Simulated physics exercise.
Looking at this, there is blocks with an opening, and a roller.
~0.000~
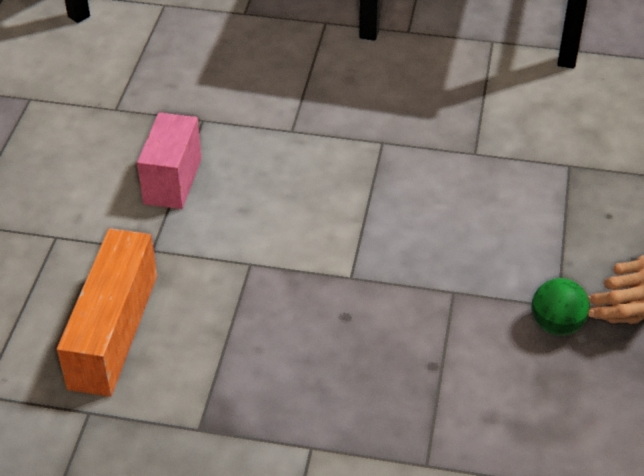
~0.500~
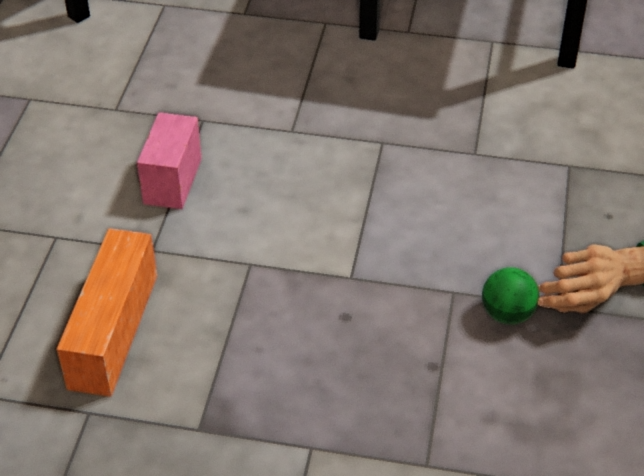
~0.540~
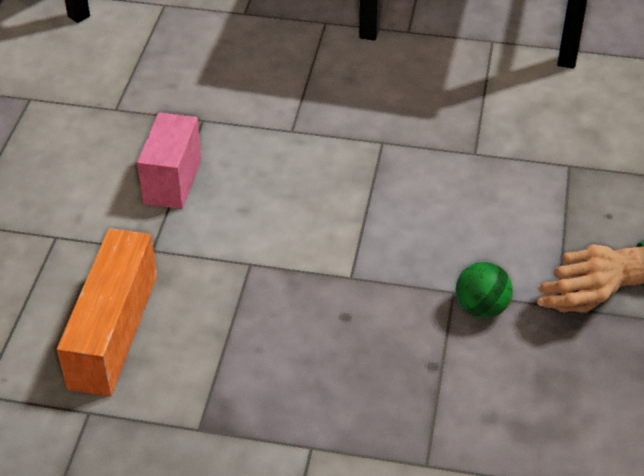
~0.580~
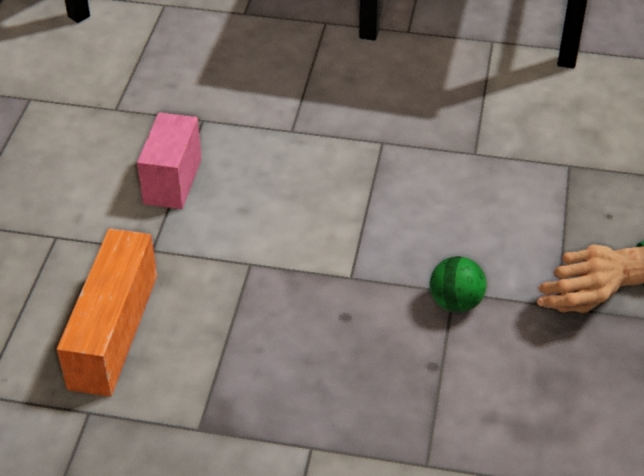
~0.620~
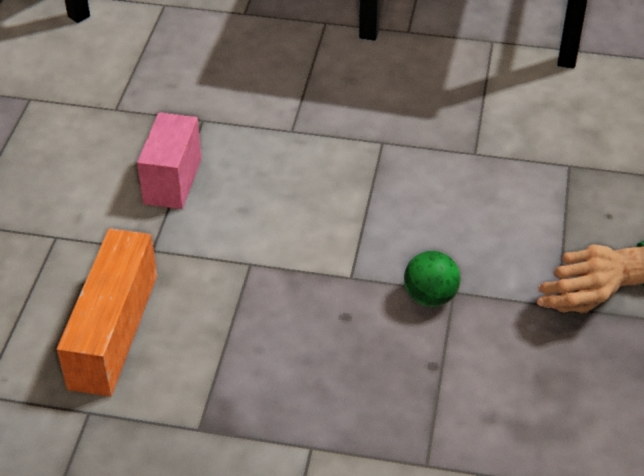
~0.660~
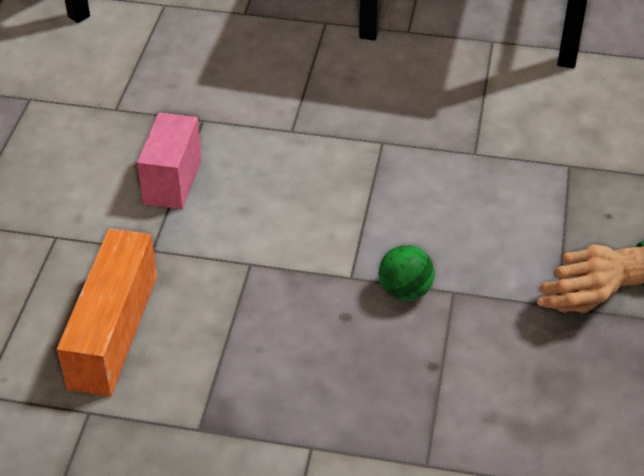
On a gray tiled floor, a hand at the right pushed a green ball and let go, and the ball rolled left across the tiles while an orange block and a pink block stayed still.
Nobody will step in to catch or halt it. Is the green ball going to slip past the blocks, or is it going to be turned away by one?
Slips past.
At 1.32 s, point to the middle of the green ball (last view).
It ends up somewhere around (18, 187).
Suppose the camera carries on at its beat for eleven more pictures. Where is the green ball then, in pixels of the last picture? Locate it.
Near (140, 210).
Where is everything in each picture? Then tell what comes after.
The first frame shows green ball (561, 307) under the hand; orange block (110, 310).
The second frame shows green ball (511, 296); pink block (170, 160).
The third frame shows green ball (484, 291); orange block (110, 310).
The fourth frame shows green ball (458, 284); pink block (170, 160).
The fifth frame shows green ball (432, 279); orange block (110, 310).
The sixth frame shows green ball (406, 273); pink block (170, 160).
By 1.32 s, green ball heading on near (18, 188).
When it is over (2.3 s), the green ball rolls through.
